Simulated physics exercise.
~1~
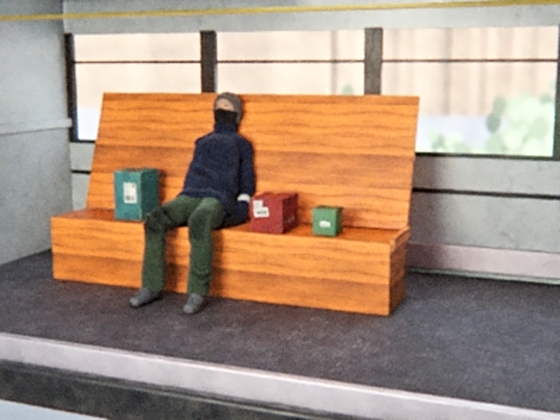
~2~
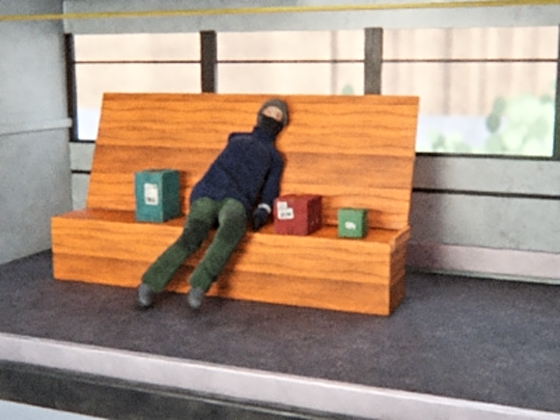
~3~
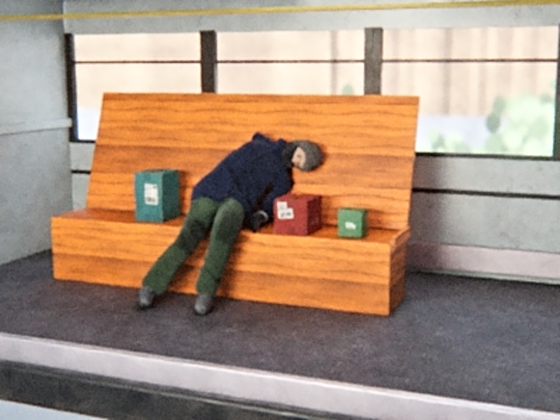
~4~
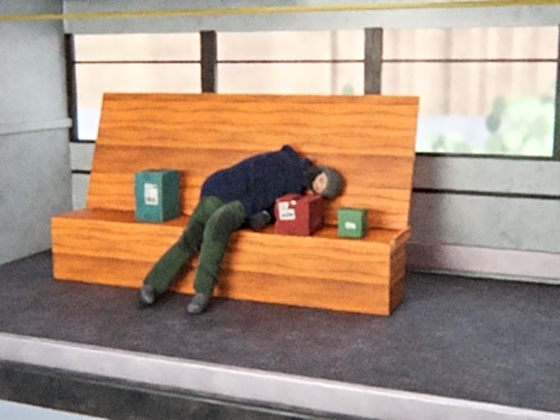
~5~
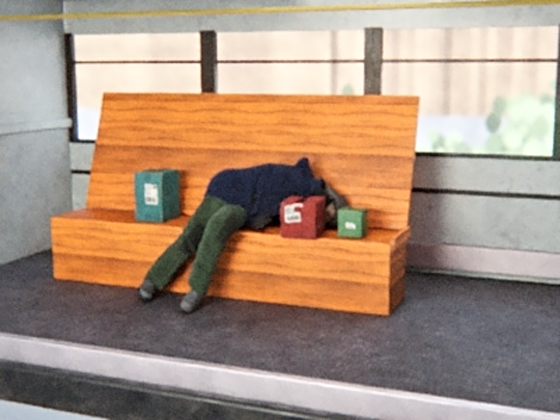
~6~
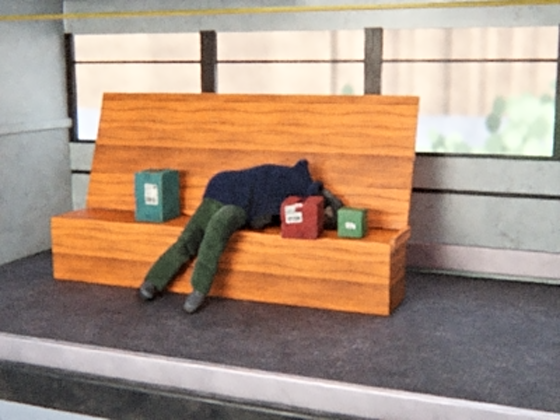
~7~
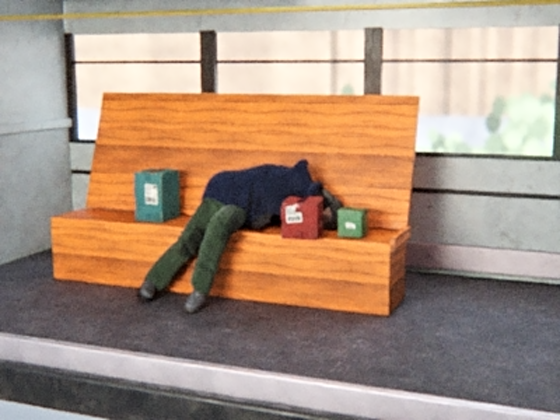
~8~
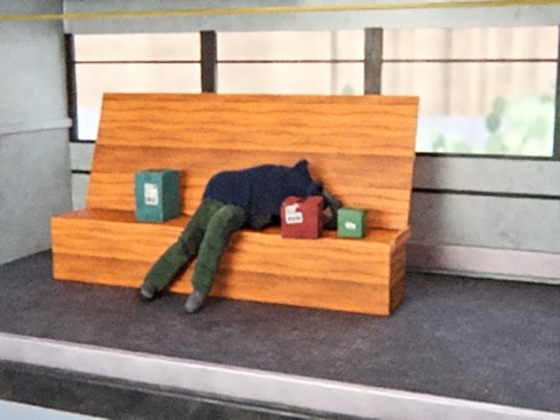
A person in a dark jacket and green trousers, seated on a wooden bench among three boxes, slides right as the boxes shift the same way, then topples sideways over the red box and lies slumped there, hips on the seat, with every box still on the bench.
